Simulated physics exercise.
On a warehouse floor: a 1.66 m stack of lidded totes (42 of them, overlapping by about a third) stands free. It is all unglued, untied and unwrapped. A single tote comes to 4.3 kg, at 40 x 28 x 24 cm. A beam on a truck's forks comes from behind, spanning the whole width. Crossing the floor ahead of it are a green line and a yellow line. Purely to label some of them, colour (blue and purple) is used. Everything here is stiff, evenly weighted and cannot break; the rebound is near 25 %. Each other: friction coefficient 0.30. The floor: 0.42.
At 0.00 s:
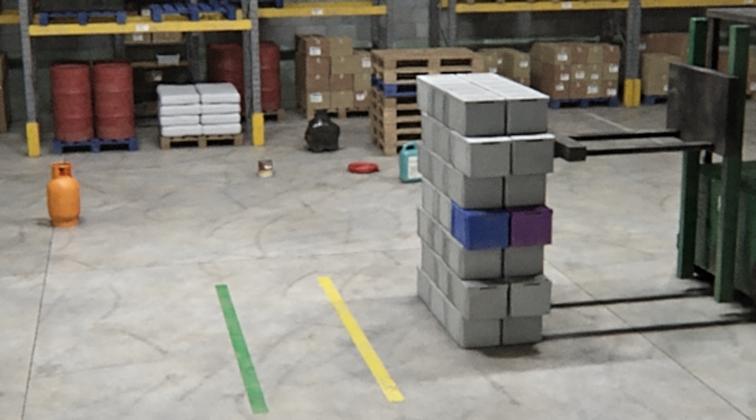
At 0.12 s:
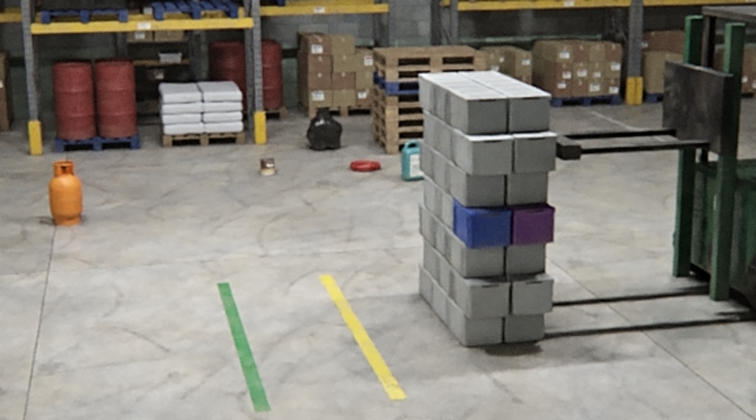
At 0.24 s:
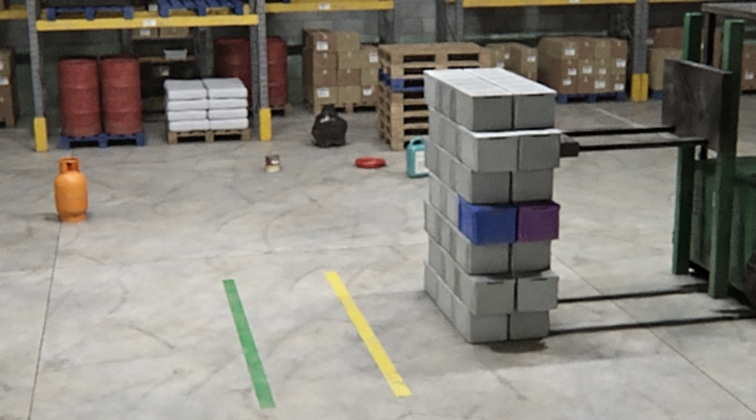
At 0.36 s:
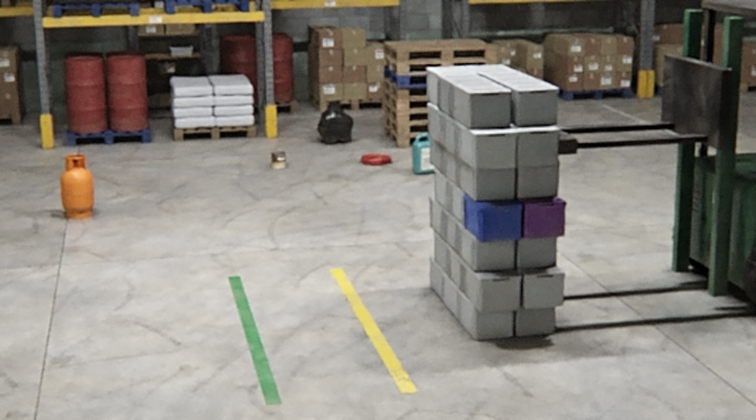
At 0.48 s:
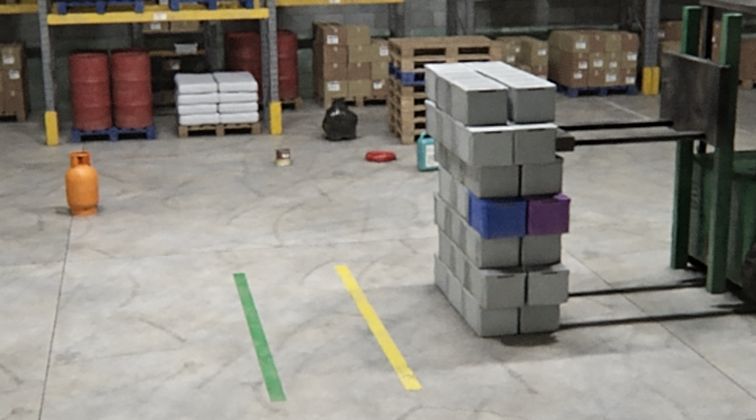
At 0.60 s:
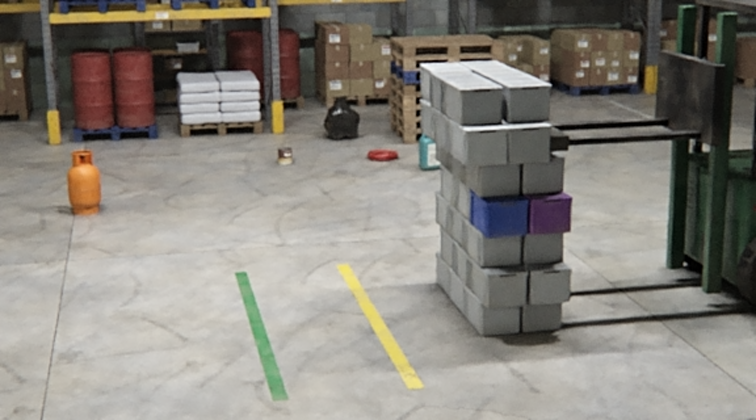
In a warehouse, a forklift's beam closed in from the right on a tall stack of gray boxes, then pushed the upper rows slightly left while the blue and purple boxes below stayed put.
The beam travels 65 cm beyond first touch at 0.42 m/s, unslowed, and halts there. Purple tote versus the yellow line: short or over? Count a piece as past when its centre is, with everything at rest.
It will fail to reach the line.
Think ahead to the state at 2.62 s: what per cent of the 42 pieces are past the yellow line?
It's 50 percent at that point.
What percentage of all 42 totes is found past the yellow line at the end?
Around 50 per cent, I'd say.
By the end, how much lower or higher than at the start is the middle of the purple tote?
Lower by close to 0 cm.
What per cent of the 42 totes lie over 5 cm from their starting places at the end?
Answer: 60 %.
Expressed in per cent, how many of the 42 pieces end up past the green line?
25 per cent or so.
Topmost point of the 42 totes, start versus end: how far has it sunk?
Roughly 45 centimetres.
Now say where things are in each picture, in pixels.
In the first frame (pixels give the middle of a visible side; the camera pans a little), beam (576, 154) 9 cm from the stack; yellow line, near end, (373, 362); green line, near end, (248, 372); purple tote (533, 229); blue tote (489, 232); none has stirred.
The second frame shows beam (571, 153) 42 mm from the stack; purple tote (535, 227).
The third frame shows beam (569, 150) 8 mm in; purple tote (540, 224).
The fourth frame shows beam (567, 147) 59 mm in; purple tote (546, 221); movement in 12 of them.
The fifth frame shows beam (564, 144) 11 cm in; purple tote (550, 218); movement in 12 of them.
The sixth frame shows beam (558, 144) 16 cm in; yellow line, near end, (393, 349); green line, near end, (268, 359); purple tote (552, 217); blue tote (508, 220); movement in 12 of them.
After 1.22 s, none of the 42 totes past the yellow line, 28 disturbed; purple tote unmoved; blue tote 8° from how it stood.
After 1.94 s, 6 of the 42 totes past the yellow line; purple tote unmoved; blue tote 26° from how it stood.
After 2.62 s, 21 of the 42 totes past the yellow line; purple tote unmoved; blue tote on its side.
In the end (4.2 s), 21 of the 42 totes past the yellow line; purple tote unmoved; blue tote on its side. From the last view, middles, purple tote near (542, 209), blue tote near (343, 329).
